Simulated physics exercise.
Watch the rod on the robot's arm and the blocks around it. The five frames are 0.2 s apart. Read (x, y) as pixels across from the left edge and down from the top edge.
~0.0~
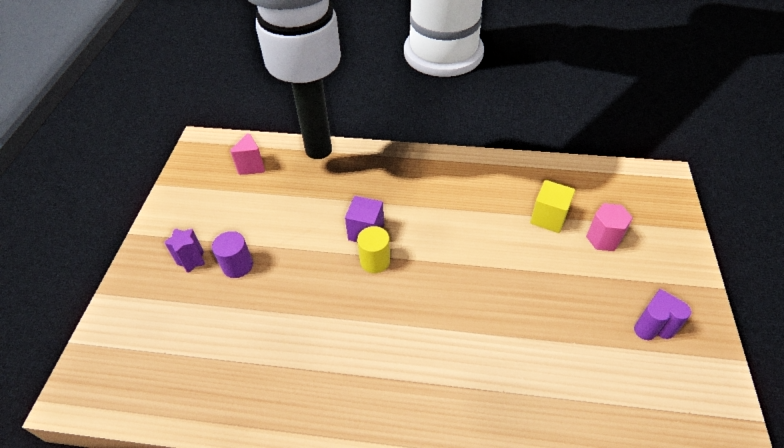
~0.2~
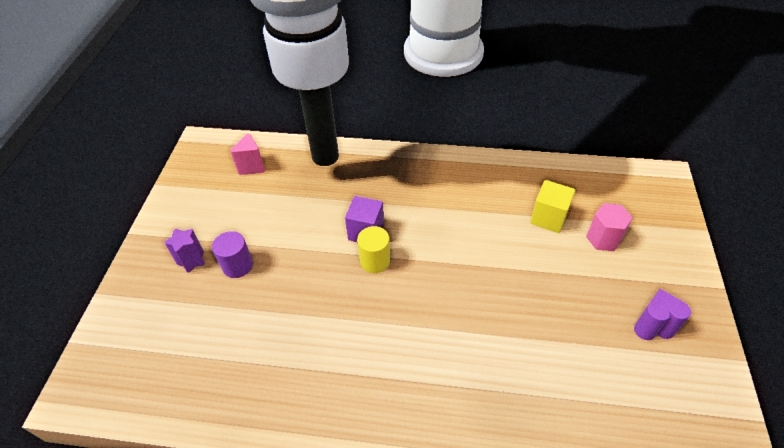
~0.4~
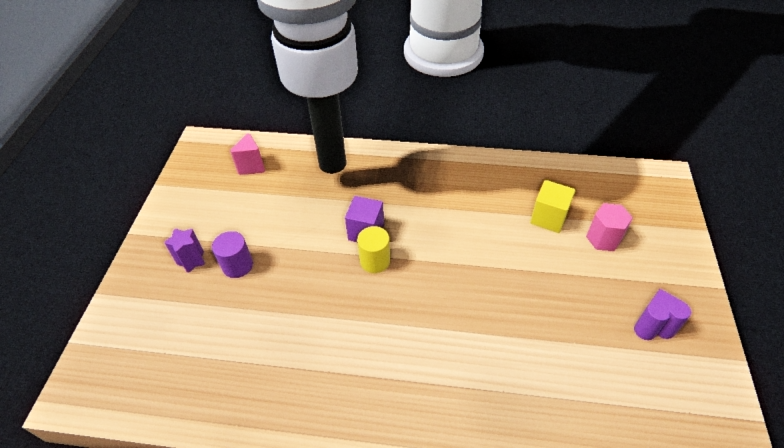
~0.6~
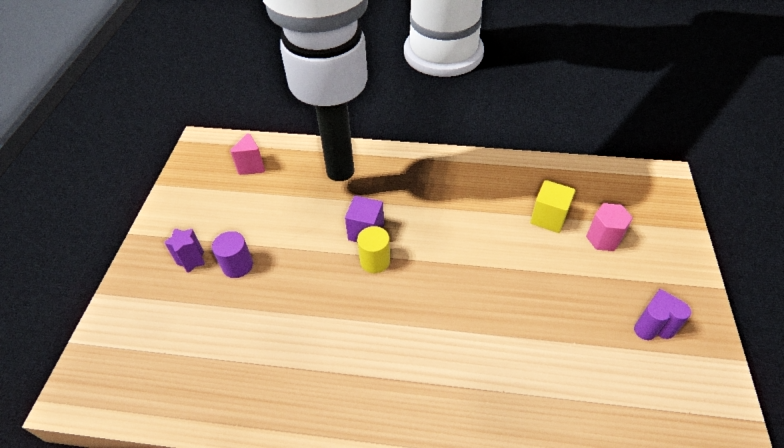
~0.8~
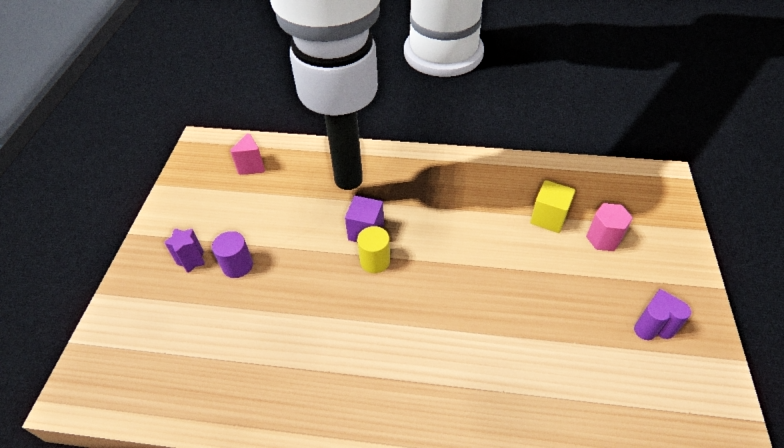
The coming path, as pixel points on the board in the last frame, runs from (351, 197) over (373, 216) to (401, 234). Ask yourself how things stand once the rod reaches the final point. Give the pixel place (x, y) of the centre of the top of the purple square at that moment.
Put as a pixel place, it's (374, 227).
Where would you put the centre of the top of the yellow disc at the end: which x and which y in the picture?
Just about (371, 256).
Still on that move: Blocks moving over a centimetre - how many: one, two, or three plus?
Most likely two.
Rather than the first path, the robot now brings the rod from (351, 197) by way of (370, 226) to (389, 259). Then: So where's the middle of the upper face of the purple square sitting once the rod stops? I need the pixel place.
My prediction: (385, 263).
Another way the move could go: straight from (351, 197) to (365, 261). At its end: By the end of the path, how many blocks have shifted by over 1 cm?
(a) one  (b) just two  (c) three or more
Option b.
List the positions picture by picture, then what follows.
In the first picture, rod's lower end at (319, 151); purple square at (364, 209); yellow disc at (373, 238).
In the second picture, rod at (326, 157); blocks still.
In the third picture, rod at (333, 164); blocks still.
In the fourth picture, rod at (341, 172); blocks still.
In the fifth picture, rod at (349, 180); purple square at (364, 209); yellow disc at (373, 238).
On the path given first. Halfway along, rod at (372, 200); purple square at (365, 216); yellow disc at (374, 242).
At the end, rod at (400, 218); purple square at (374, 227), turned 20° clockwise; yellow disc at (371, 256).
